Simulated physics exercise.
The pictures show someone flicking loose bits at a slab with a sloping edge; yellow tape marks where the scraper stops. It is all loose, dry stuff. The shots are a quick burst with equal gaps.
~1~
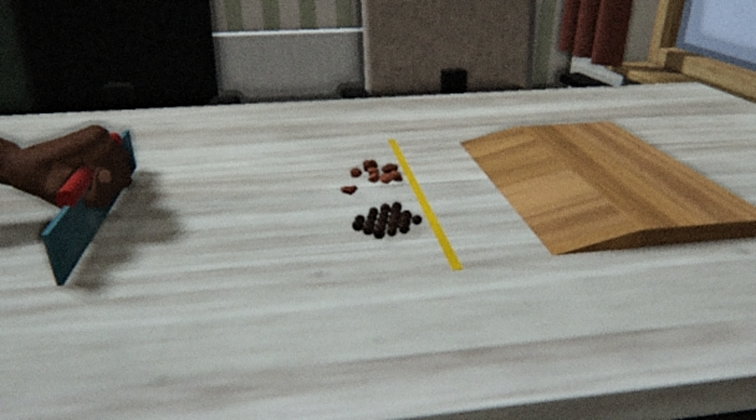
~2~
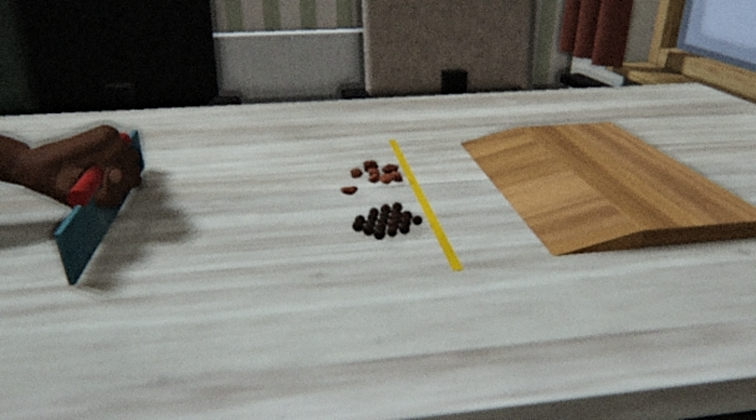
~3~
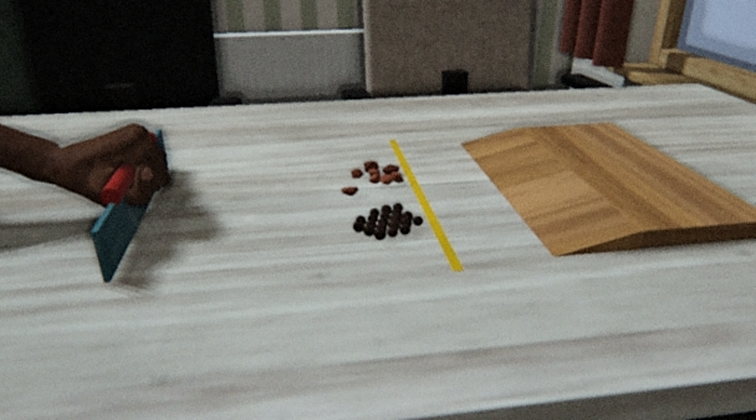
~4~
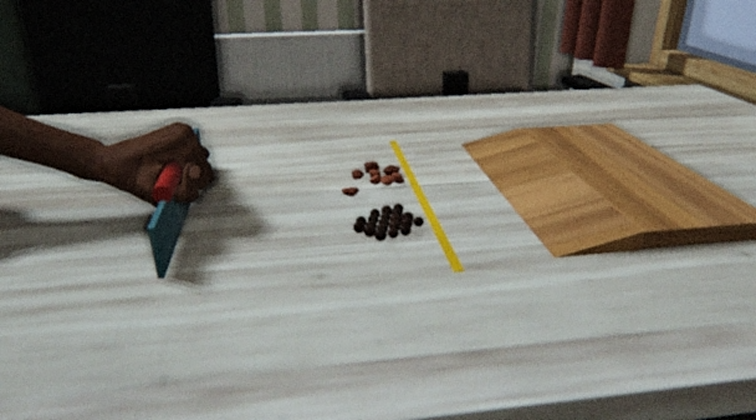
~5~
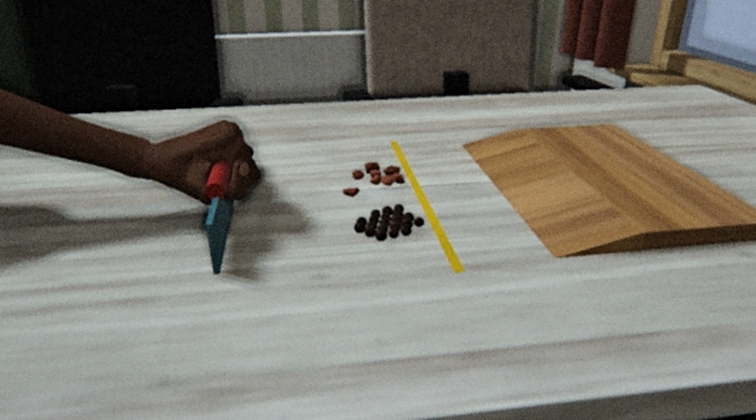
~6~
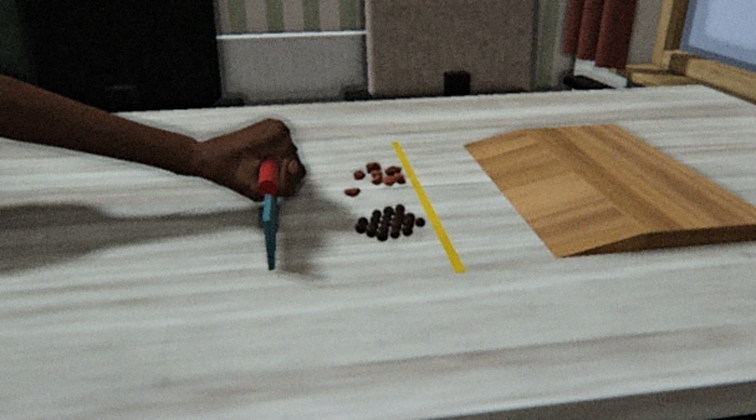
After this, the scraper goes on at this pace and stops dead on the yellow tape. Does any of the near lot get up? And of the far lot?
Near lot: It sends pieces over the top. Far lot: It falls short of the top.
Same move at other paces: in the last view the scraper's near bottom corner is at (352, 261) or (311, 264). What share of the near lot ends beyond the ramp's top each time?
Roughly 100 per cent, and 100 per cent.
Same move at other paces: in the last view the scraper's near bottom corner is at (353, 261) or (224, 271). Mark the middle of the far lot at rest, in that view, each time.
First near (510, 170), then near (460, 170).
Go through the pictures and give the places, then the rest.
The first frame shows scraper (60, 248), at rest; yellow tape (393, 144); top of the ramp (630, 220); near lot (382, 221), a few chocolate balls; far lot (373, 172), a few bits of crushed brick.
The second frame shows scraper (72, 247); far lot (374, 173).
The third frame shows scraper (107, 245); near lot (383, 222).
The fourth frame shows scraper (160, 241); far lot (375, 174).
The fifth frame shows scraper (215, 238); near lot (384, 223).
The sixth frame shows scraper (269, 234); yellow tape (397, 146); top of the ramp (634, 223); near lot (386, 224); far lot (377, 175).
Then, 0.12 s later than the last frame, scraper still moving, near (360, 158); near lot every one short of the ramp; far lot every one short of the ramp.
Then, 0.27 s later than the last frame, scraper stopped at the yellow tape; near lot about a tenth on the ramp, almost all short of the ramp; far lot every one short of the ramp.
Then, 0.55 s later than the last frame, scraper stopped at the yellow tape; near lot roughly a third past the top, roughly two thirds on the ramp; far lot about a tenth on the ramp, the larger part short of the ramp.
When it is over, scraper stopped at the yellow tape; near lot roughly two thirds past the top, roughly a third short of the ramp; far lot not one past the top, about a tenth on the ramp, the larger part short of the ramp.
